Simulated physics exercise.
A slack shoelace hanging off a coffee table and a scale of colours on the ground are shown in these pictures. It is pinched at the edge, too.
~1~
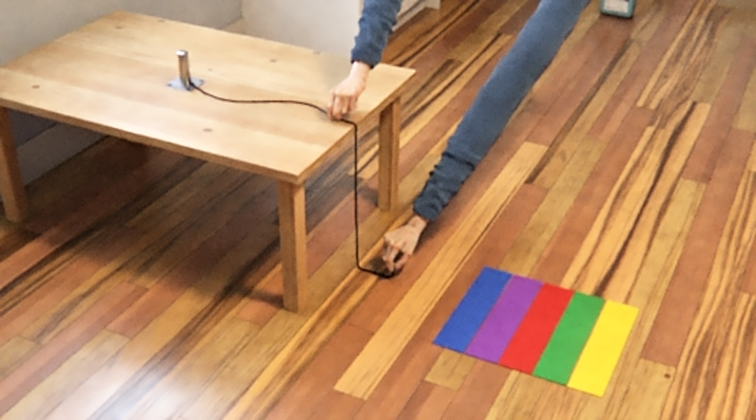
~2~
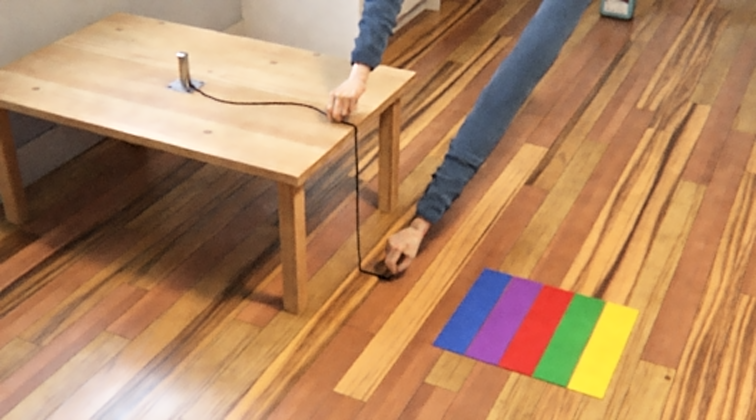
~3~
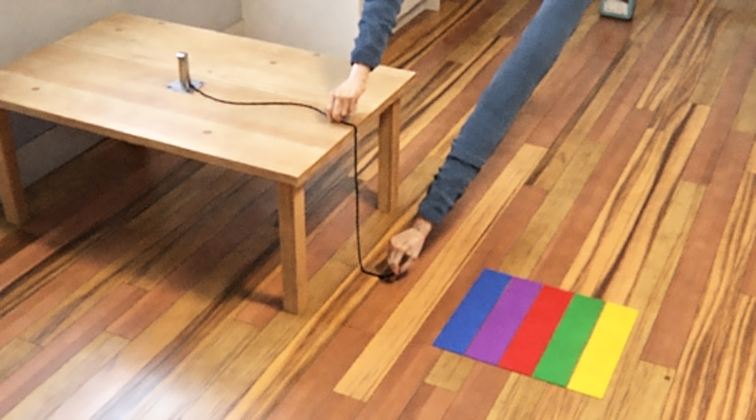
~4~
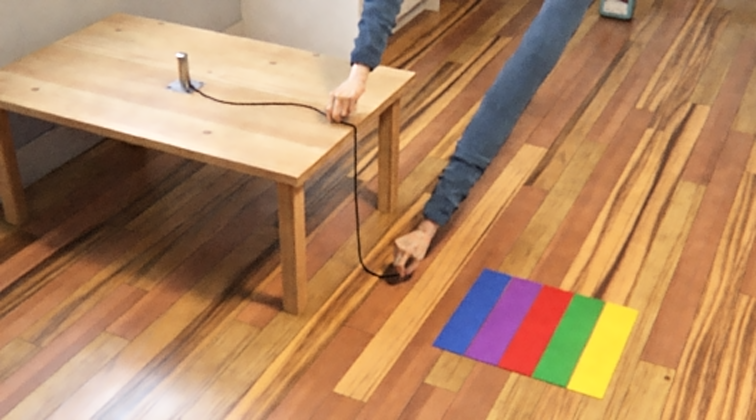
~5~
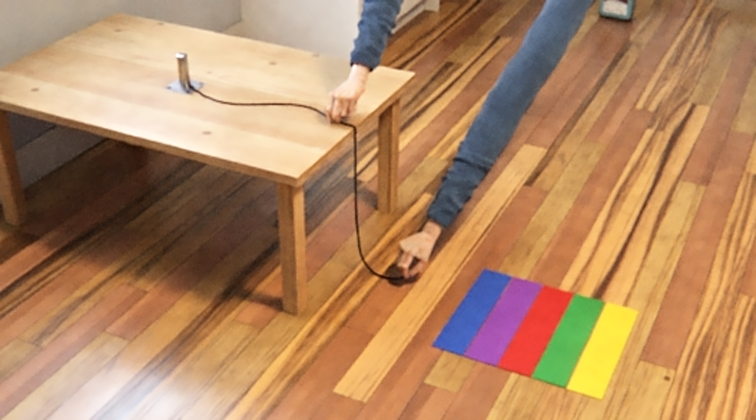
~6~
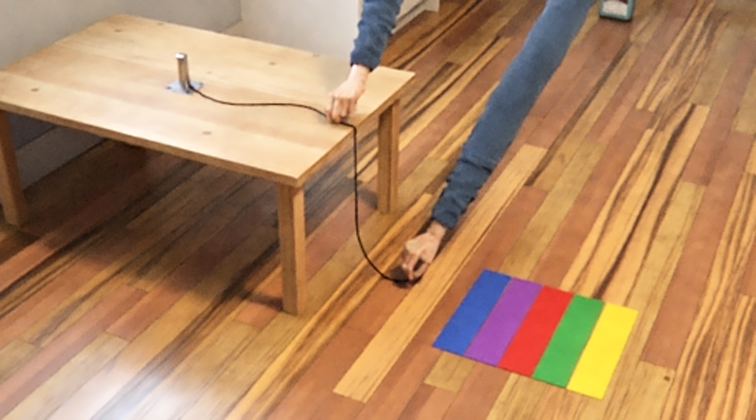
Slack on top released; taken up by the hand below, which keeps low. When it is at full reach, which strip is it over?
It is over the purple strip.
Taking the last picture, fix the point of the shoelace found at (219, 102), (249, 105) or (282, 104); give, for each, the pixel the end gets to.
Approximately at (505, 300), at (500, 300) and at (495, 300), in that order.
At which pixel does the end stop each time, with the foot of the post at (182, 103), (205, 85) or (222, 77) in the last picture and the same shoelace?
In order, it comes out close to (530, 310), (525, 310) and (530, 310).
A little later, end near (439, 284); short of the strips.
Next, end near (482, 296); over blue.
When it is tight, end near (509, 304); over purple. It gets as far as the purple strip.
